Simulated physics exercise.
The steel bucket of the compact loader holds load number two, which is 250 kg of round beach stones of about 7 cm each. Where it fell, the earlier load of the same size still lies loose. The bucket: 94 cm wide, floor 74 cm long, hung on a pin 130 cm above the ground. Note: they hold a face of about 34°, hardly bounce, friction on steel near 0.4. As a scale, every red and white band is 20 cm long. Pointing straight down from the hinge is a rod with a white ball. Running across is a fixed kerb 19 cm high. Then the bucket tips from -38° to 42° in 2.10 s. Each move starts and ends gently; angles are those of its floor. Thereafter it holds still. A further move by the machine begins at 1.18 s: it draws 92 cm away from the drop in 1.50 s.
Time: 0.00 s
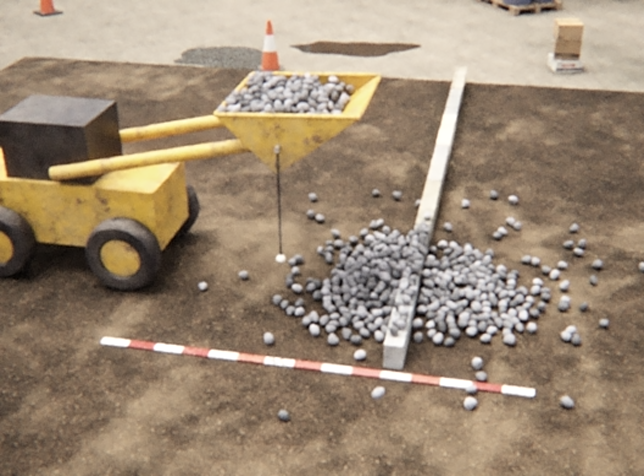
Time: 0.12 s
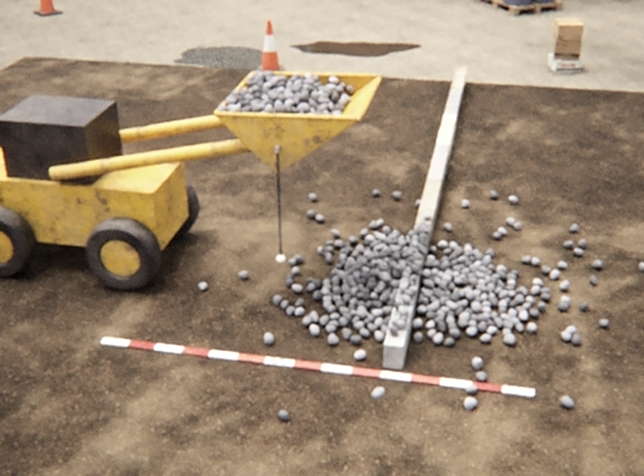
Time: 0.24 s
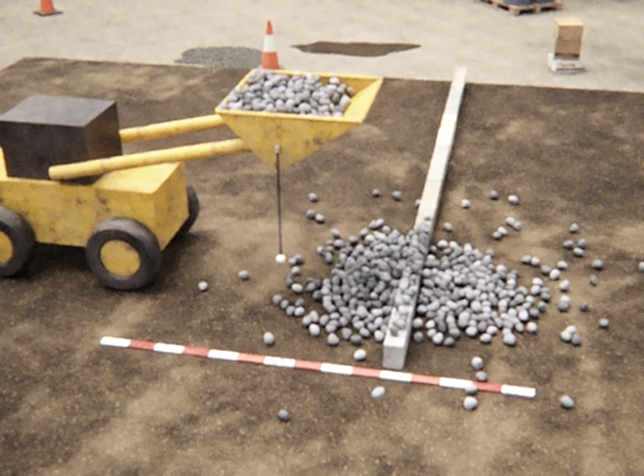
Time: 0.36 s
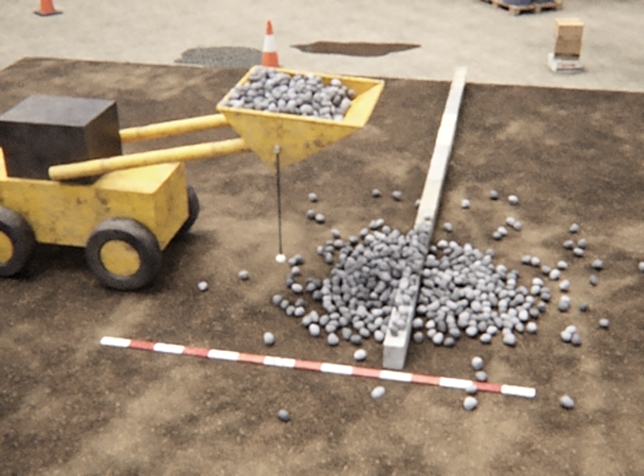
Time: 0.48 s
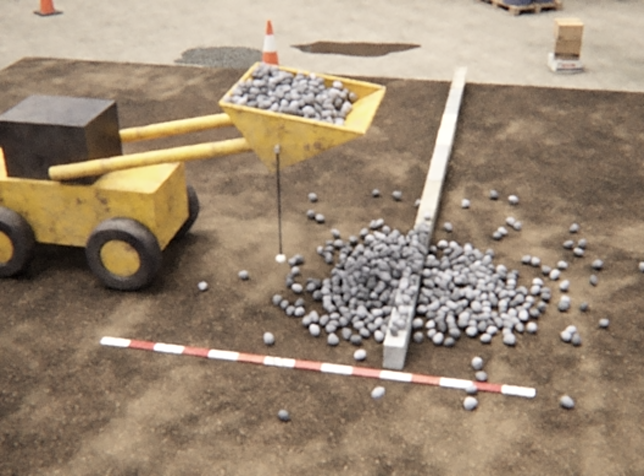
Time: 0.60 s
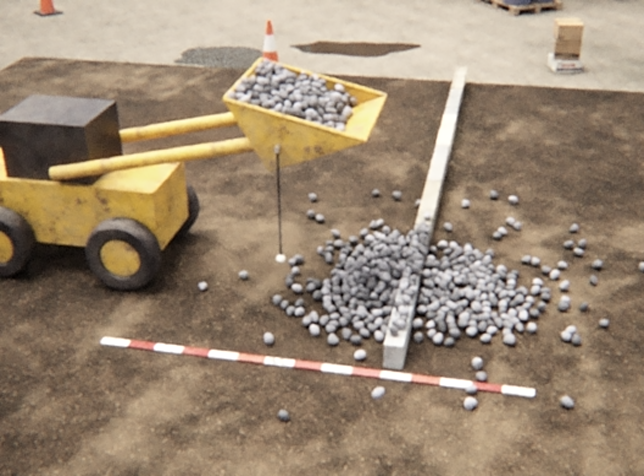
On a patch of bare brown ground, a yellow loader slowly tilting its stone-filled bucket forward beside a loose heap of stones.
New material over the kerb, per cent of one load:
2 per cent.
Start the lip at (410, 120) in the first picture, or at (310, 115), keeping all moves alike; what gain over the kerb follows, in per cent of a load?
35 %, then 0 %.
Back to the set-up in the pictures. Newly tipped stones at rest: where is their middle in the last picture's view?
Middle: Approx. (344, 270) px.
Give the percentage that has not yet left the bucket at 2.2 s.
Near 0 per cent of the load is held.
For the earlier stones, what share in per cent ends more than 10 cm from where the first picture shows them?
Roughly 5 % of them.
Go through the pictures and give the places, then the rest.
Lip at (359, 118), floor tilted -38°, highest stones at (282, 84). The earlier load is highest near (414, 259), 23 cm above ground level, 59 % on this side of the kerb, 41 % over the kerb, in the first picture.
The bucket is at -37°, its lip at (360, 119); the top of the load is at (281, 84); the stones move at 0.0 m/s on average, in the second picture.
Lip at (361, 122), floor tilted -35°, highest stones at (277, 82); the stones move at 0.1 m/s on average, in the third picture.
Lip at (363, 127), floor tilted -32°, highest stones at (268, 77); the stones move at 0.1 m/s on average, in the fourth picture.
The bucket is at -27°, its lip at (364, 133); the top of the load is at (271, 74); the stones move at 0.1 m/s on average, in the fifth picture.
Lip at (366, 141), floor tilted -22°, highest stones at (267, 69); the stones move at 0.2 m/s on average, in the sixth picture.
After 1.6 s the floor is at 30°; in per cent of one load, 68 in the bucket, 91 on this side of the kerb, 41 over the kerb; the foremost stones are at (626, 298).
After 2.2 s the floor is at 42°; in per cent of one load, 0 in the bucket, 158 on this side of the kerb, 43 over the kerb; the foremost stones are at (626, 298).
After 3.1 s the floor is at 42°; in per cent of one load, 0 in the bucket, 158 on this side of the kerb, 43 over the kerb; the foremost stones are at (626, 298).
After 5.6 s the floor is at 42°; in per cent of one load, 0 in the bucket, 158 on this side of the kerb, 43 over the kerb; the foremost stones are at (626, 298). Net gain over the kerb, 2.
